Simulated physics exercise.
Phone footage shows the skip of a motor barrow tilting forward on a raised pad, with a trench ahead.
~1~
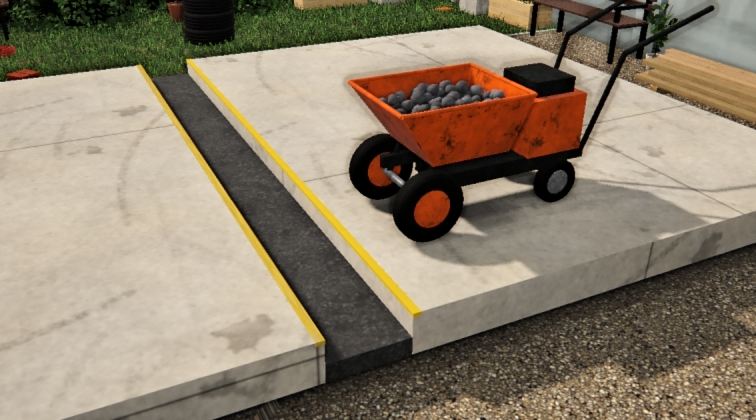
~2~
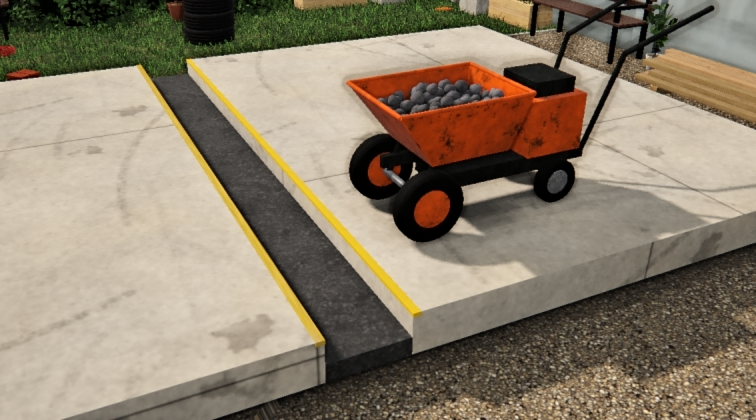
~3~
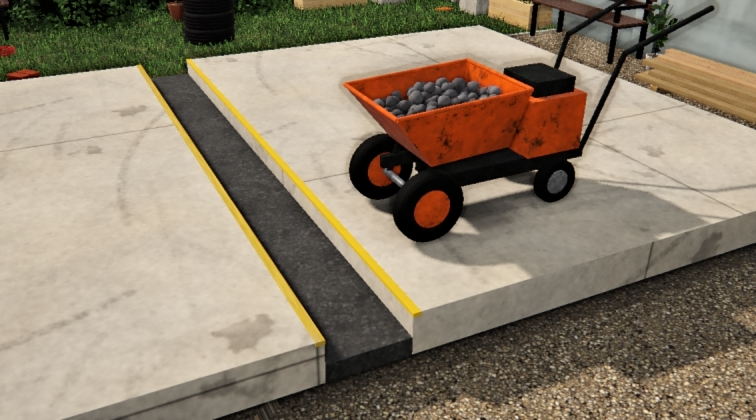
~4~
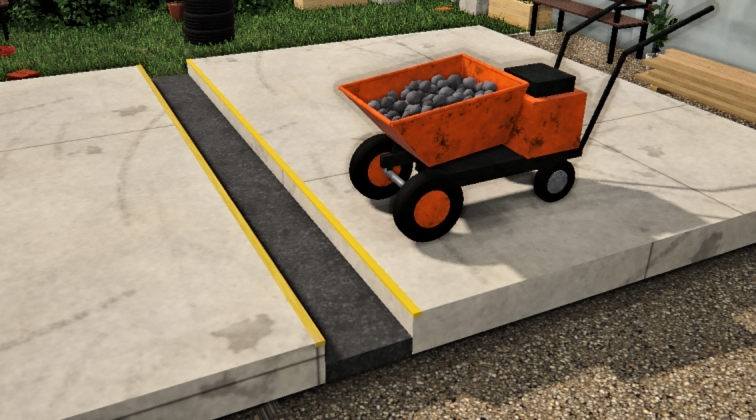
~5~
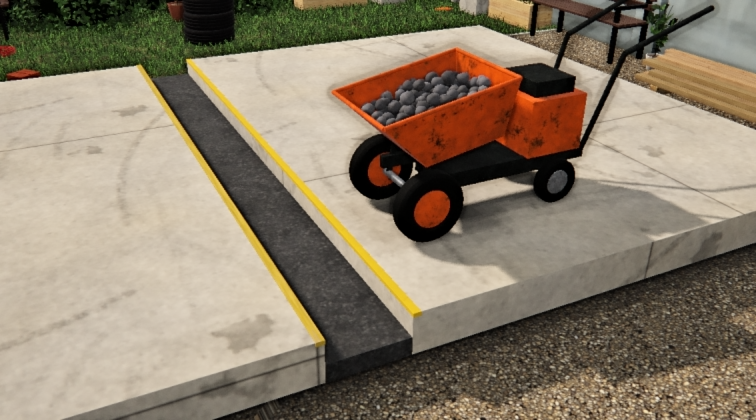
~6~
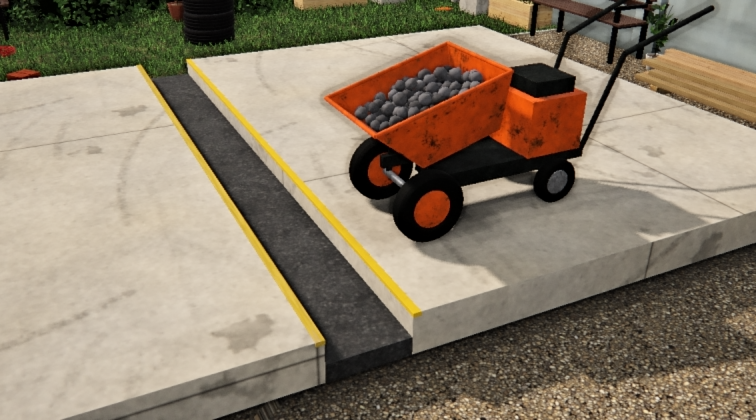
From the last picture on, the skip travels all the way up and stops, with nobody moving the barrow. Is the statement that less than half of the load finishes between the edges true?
I predict the trench will catch most of it.
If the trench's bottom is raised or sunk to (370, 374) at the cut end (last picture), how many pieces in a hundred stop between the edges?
I'd say roughly 100 in a hundred.
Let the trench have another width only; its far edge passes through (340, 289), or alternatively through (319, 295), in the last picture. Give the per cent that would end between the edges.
For the first it's 10 per cent, for the second 40 per cent.
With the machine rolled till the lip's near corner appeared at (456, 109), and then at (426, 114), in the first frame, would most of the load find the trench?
Initially past the halfway mark, next past the halfway mark.
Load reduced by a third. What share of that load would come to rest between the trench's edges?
That works out at around 90 percent.
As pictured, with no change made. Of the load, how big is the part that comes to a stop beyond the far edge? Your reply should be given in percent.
Roughly 10 per cent of the load.
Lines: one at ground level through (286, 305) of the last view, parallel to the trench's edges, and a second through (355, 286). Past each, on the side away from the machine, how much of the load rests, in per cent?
Around 10 in a hundred for the first, 80 in a hundred for the second.
Soon, skip tipped steeply; all in the skip.
A while on, skip tipped right over; most in the skip; a small part in or heaped over the trench; a stray few falling.
Towards the end, skip tipped right over; about a quarter in the skip; about two thirds in or heaped over the trench; a small part beyond it.
Finally, skip tipped right over; a small part in the skip; most in or heaped over the trench; a small part beyond it.
